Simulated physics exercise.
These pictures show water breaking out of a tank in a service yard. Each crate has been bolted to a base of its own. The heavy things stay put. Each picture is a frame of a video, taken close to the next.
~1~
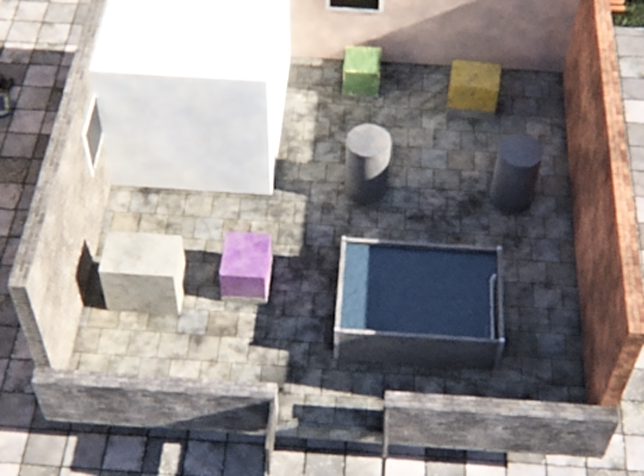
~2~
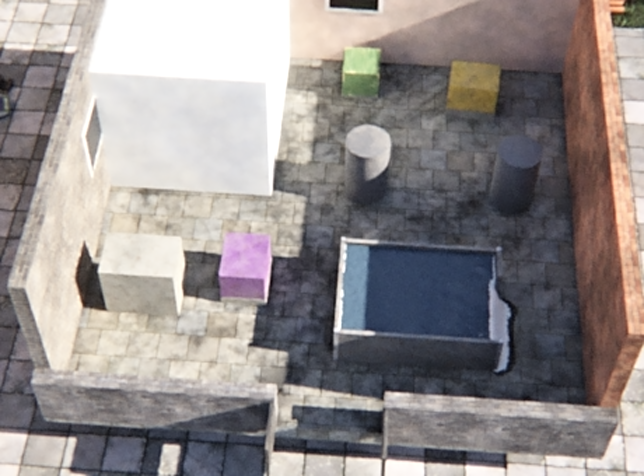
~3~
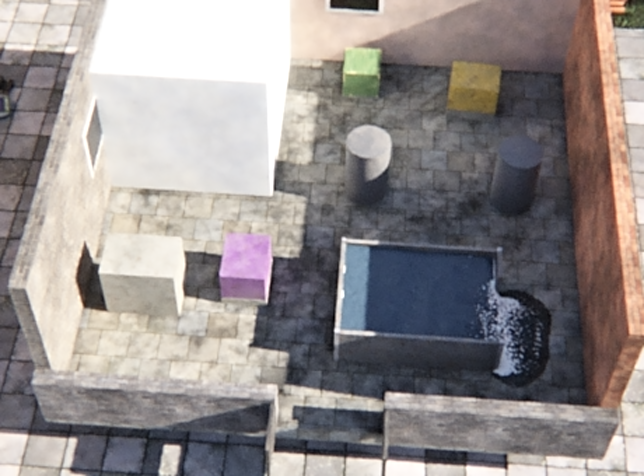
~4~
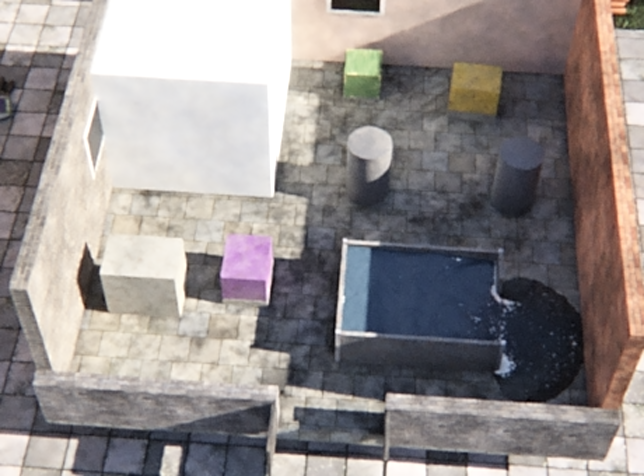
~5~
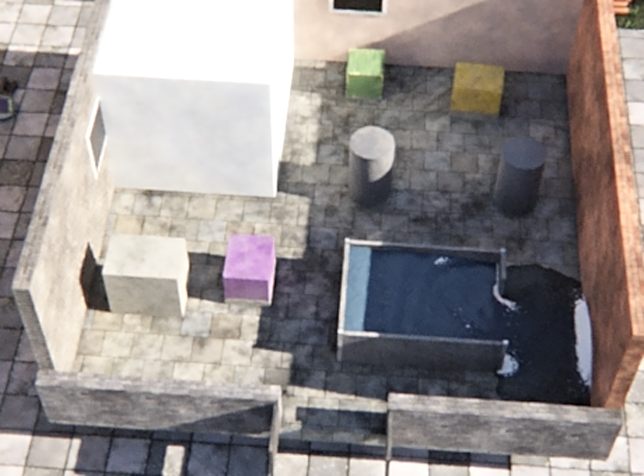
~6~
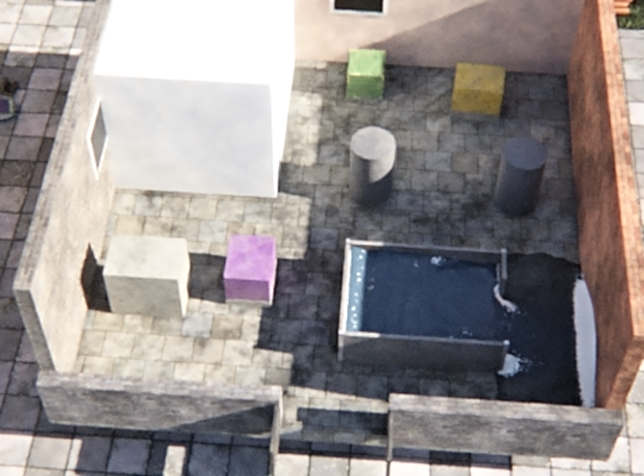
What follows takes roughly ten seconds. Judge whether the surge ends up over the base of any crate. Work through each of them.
Result: The yellow crate will not even get damp. The purple crate will not even get damp. The green crate will be wet.
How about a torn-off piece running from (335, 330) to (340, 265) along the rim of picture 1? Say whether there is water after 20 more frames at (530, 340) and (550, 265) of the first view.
First spot unflooded, second spot unflooded.
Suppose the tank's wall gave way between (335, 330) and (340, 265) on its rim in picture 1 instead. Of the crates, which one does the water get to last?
My answer: The yellow one.
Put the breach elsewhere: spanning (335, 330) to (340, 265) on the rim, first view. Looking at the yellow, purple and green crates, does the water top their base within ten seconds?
My take: Yellow is untouched, purple gets flooded and green gets flooded.
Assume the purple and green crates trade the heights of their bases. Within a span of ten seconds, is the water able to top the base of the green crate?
Swap them and green avoids the flood.
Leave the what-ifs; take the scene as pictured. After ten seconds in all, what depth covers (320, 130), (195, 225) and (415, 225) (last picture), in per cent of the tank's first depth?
First spot roughly 8 %, second 8 %, third 4 %.
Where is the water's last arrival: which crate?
Last of all: The green crate.
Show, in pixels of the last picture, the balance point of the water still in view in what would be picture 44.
Somewhere around (408, 279) in the last view.
A moment on, water covers 10 % of the floor; the yellow crate not reached, the purple crate not reached, the green crate not reached.
Next, water covers 25 % of the floor; the yellow crate not reached, the purple crate not reached, the green crate not reached.
Then, water covers 50 % of the floor; the yellow crate water round its plinth, the purple crate not reached, the green crate not reached.
Later, water covers 80 % of the floor; the yellow crate water round its plinth, the purple crate water round its plinth, the green crate water round its plinth.
In the end, water covers 100 % of the floor; the yellow crate stayed above the water, the purple crate stayed above the water, the green crate was topped.
